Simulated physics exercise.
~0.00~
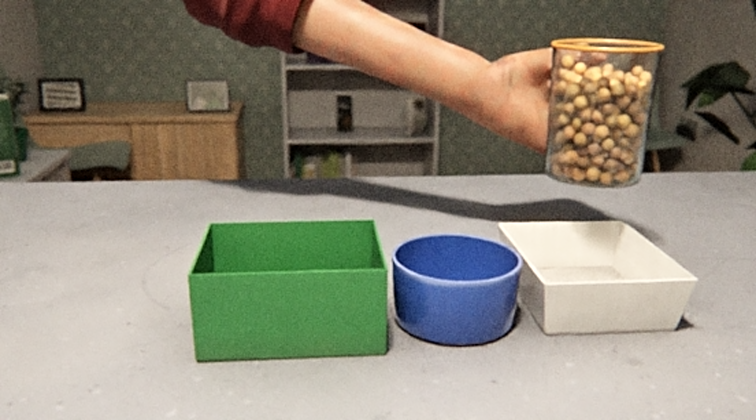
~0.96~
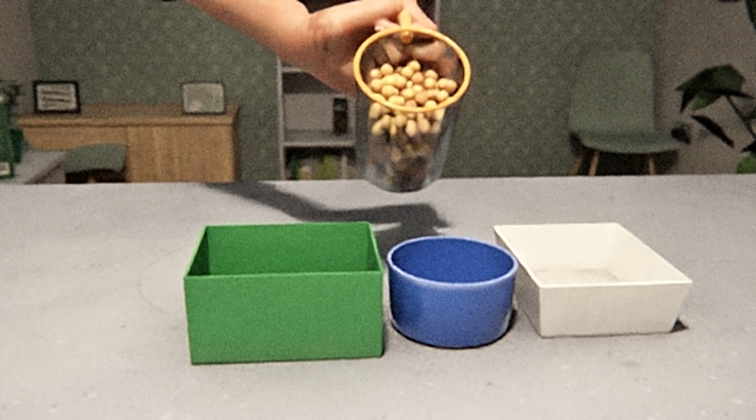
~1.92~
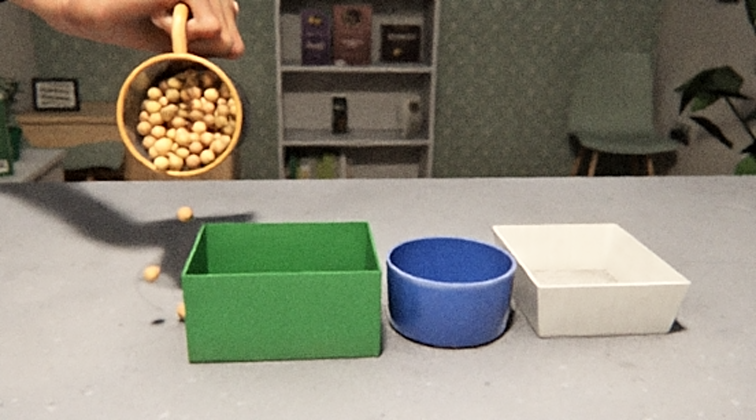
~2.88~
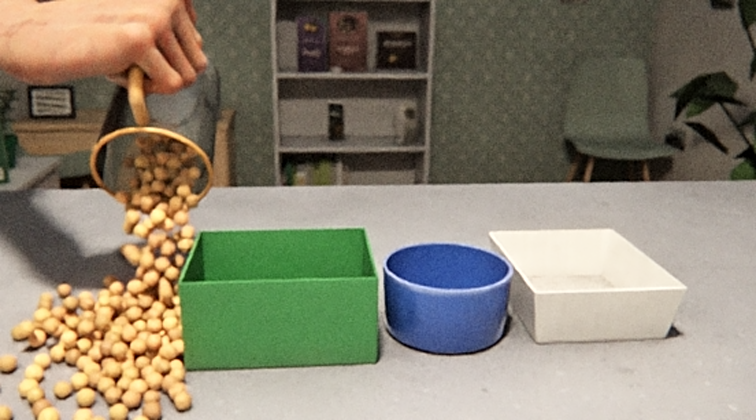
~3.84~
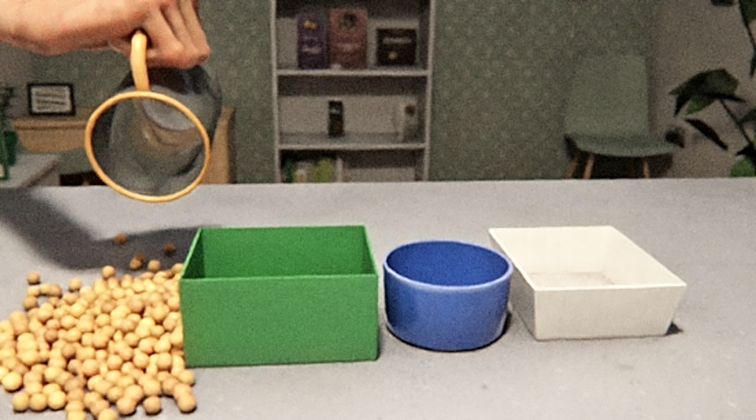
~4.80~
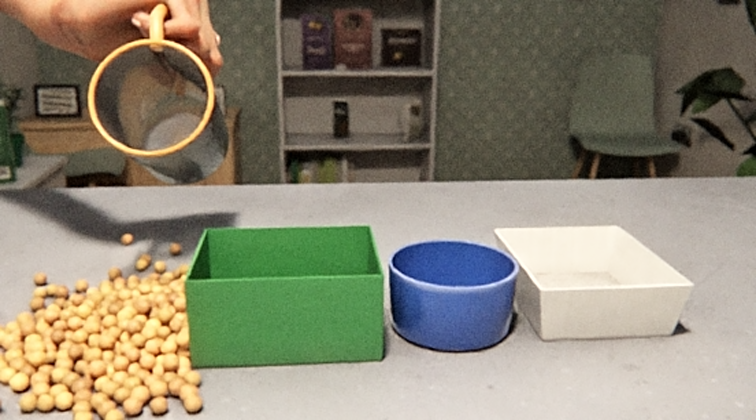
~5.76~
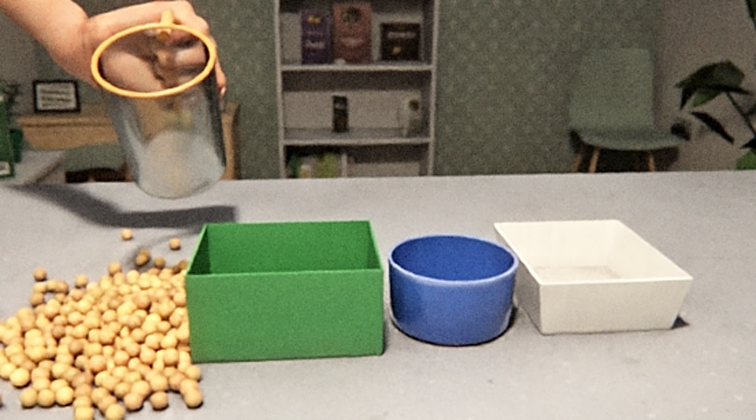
On a gray tabletop, a hand carried a clear cup of wooden beads leftward past a white tin, a blue dish and a green tin, tipped it, and spilled every bead beside the green one, then turned the empty cup back nearly upright.
